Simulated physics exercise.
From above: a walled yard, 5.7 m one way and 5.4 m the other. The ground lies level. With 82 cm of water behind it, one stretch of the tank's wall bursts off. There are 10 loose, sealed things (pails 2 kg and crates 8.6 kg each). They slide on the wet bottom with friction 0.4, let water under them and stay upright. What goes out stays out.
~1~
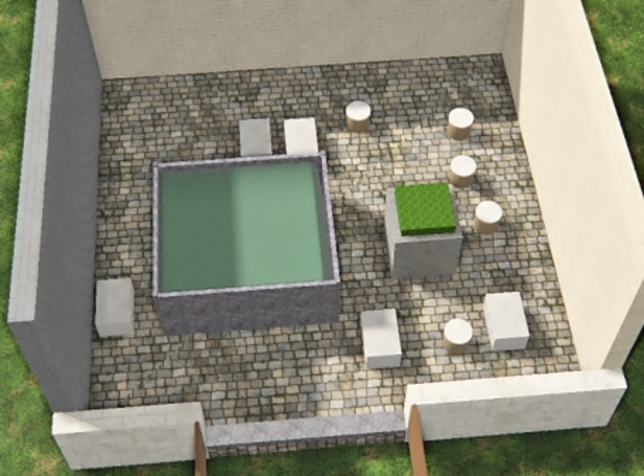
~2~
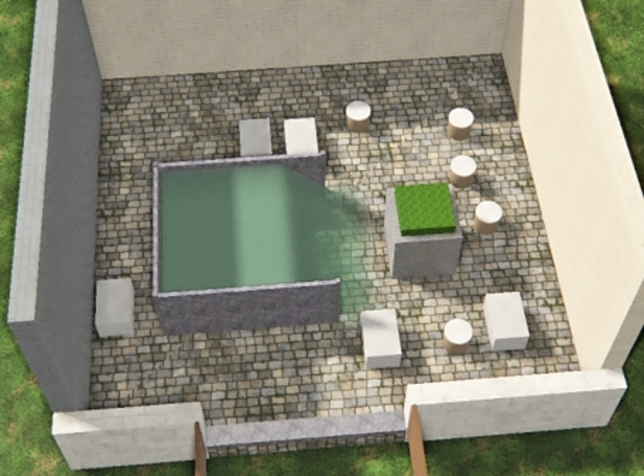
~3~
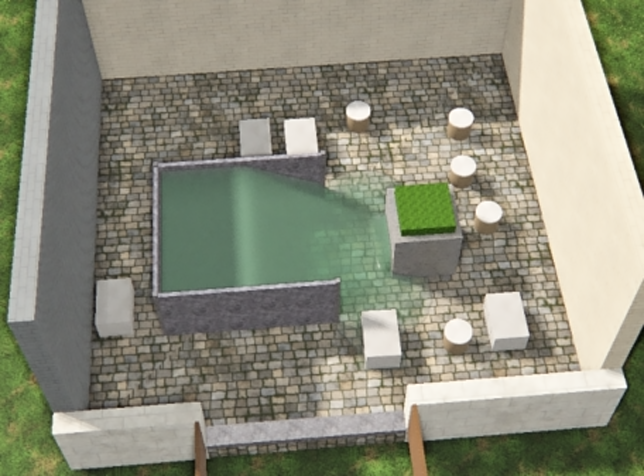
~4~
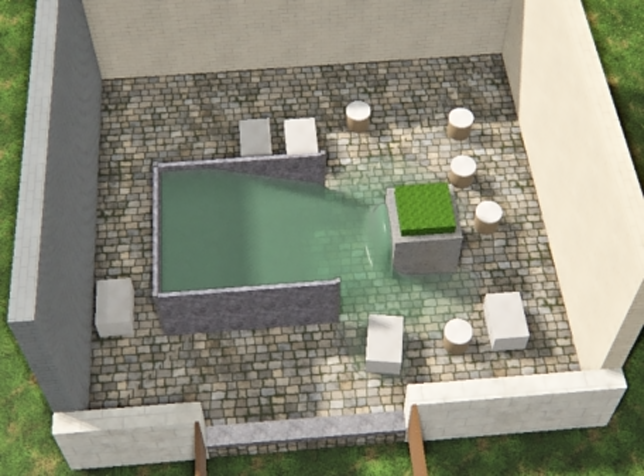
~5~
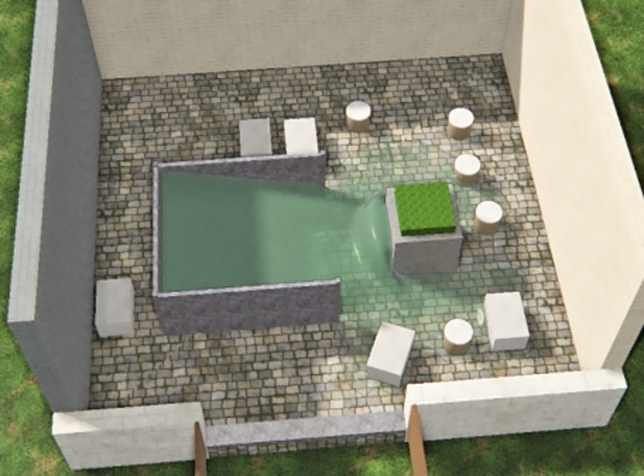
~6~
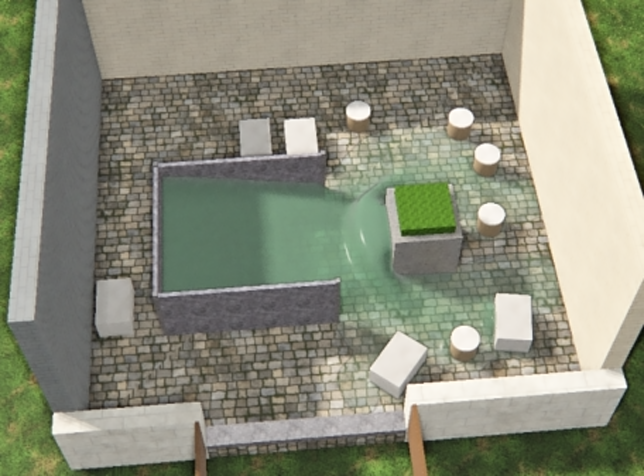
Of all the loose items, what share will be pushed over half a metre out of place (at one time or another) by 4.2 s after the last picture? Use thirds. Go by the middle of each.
That comes to at least two thirds.
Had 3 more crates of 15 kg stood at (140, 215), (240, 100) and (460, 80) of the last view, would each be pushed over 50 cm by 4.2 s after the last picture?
In turn: Under, more, more.
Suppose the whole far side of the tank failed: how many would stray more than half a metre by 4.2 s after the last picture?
In that case 9 of them.
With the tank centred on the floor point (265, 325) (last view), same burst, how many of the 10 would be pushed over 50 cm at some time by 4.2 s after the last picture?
In that case 9 of them.
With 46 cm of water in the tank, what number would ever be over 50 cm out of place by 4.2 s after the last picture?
Then 7.
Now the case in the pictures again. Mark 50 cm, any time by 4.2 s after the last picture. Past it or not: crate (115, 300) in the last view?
Answer: Short of it.
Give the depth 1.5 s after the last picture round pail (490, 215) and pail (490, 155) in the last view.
Roughly 6 and 33 cm.
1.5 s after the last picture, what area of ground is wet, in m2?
About 18 m2.
Then, 0.4 s after the last picture 4 of 10 are over 50 cm from their spots; 2 afloat.
Then, 1.5 s after the last picture 7 of 10 are over 50 cm from their spots; 6 afloat.
Then, 2.8 s after the last picture 7 of 10 are over 50 cm from their spots; 5 afloat.
Then, 4.2 s after the last picture 9 of 10 are over 50 cm from their spots, and 9 have been at some point; 7 afloat.
